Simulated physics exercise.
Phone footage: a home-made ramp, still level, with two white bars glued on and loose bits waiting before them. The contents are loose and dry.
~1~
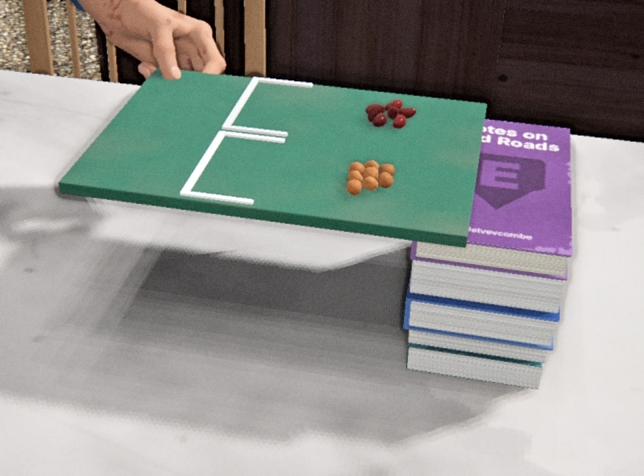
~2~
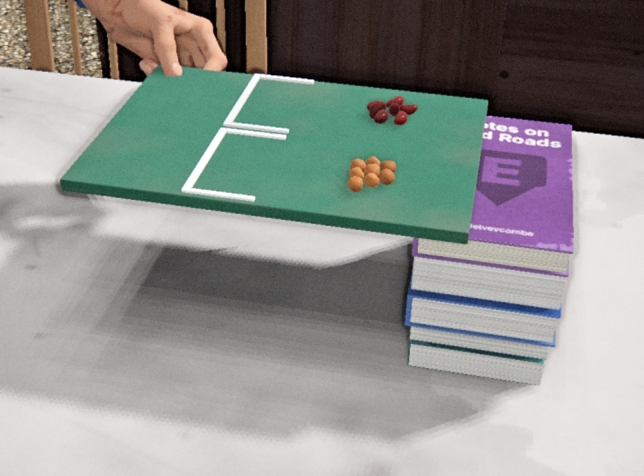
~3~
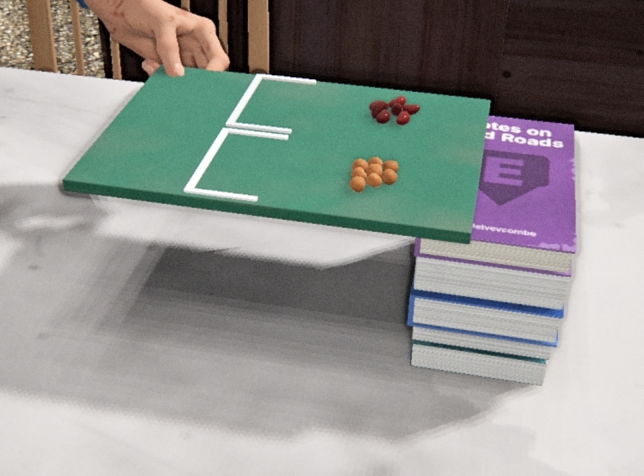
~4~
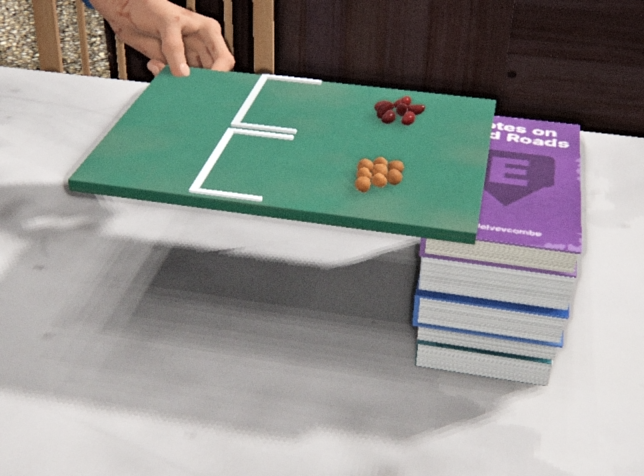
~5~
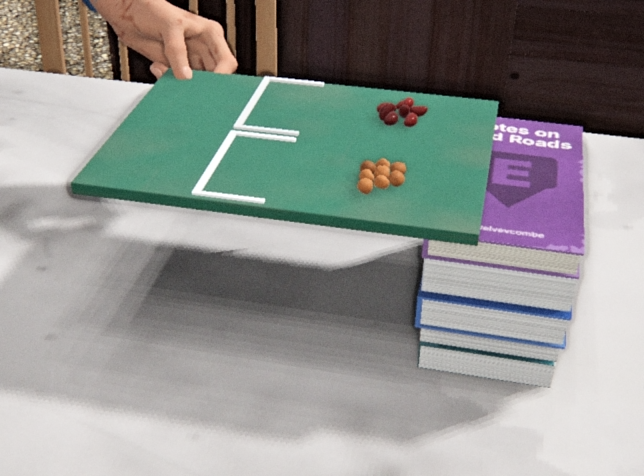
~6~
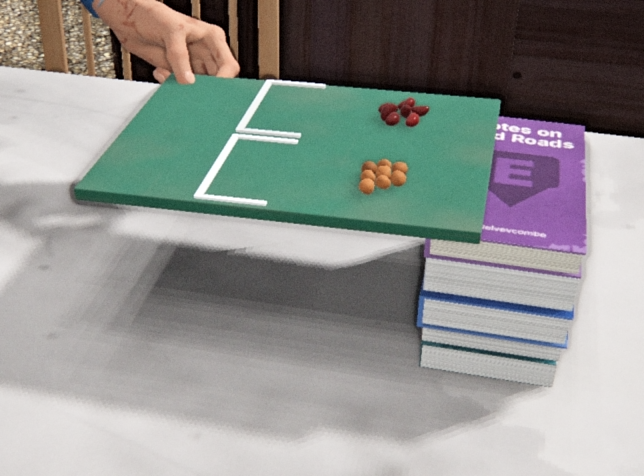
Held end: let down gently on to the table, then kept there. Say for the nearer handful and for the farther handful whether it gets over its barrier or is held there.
The nearer handful is left beyond its barrier. The farther handful is left beyond its barrier.
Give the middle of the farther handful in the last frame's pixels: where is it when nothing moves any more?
Its middle ends up near (278, 188).
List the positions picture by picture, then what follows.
Held end of the board at (74, 184), level; book pile at (497, 189), nearly half as high as the board is long; nearer handful at (371, 175), a few hazelnuts; farther handful at (393, 113), a few kidney beans; nearer bar at (204, 162), much lower than a piece; farther bar at (242, 102), much lower than a piece, in the first frame.
Held end of the board at (76, 181), level; farther handful at (394, 110), in the second frame.
Held end of the board at (78, 181), level; nearer handful at (375, 171), in the third frame.
Held end of the board at (83, 181), level; farther handful at (402, 110), in the fourth frame.
Held end of the board at (86, 184), level; nearer handful at (382, 173), in the fifth frame.
Held end of the board at (89, 190), down by 2°; book pile at (511, 186); nearer handful at (384, 173), not moving; farther handful at (406, 112), not moving; nearer bar at (218, 165); farther bar at (255, 105), in the sixth frame.
Then, 0.81 s past the last view, board sloping at 16°; nearer handful on its way down; farther handful where it was.
Then, 1.51 s past the last view, board sloping at 29°; nearer handful all past its bar; farther handful most past its bar.
Then, 2.12 s past the last view, board resting at 30°; nearer handful all past its bar; farther handful most past its bar.
Finally, board resting at 30°; nearer handful all past its bar; farther handful most past its bar.
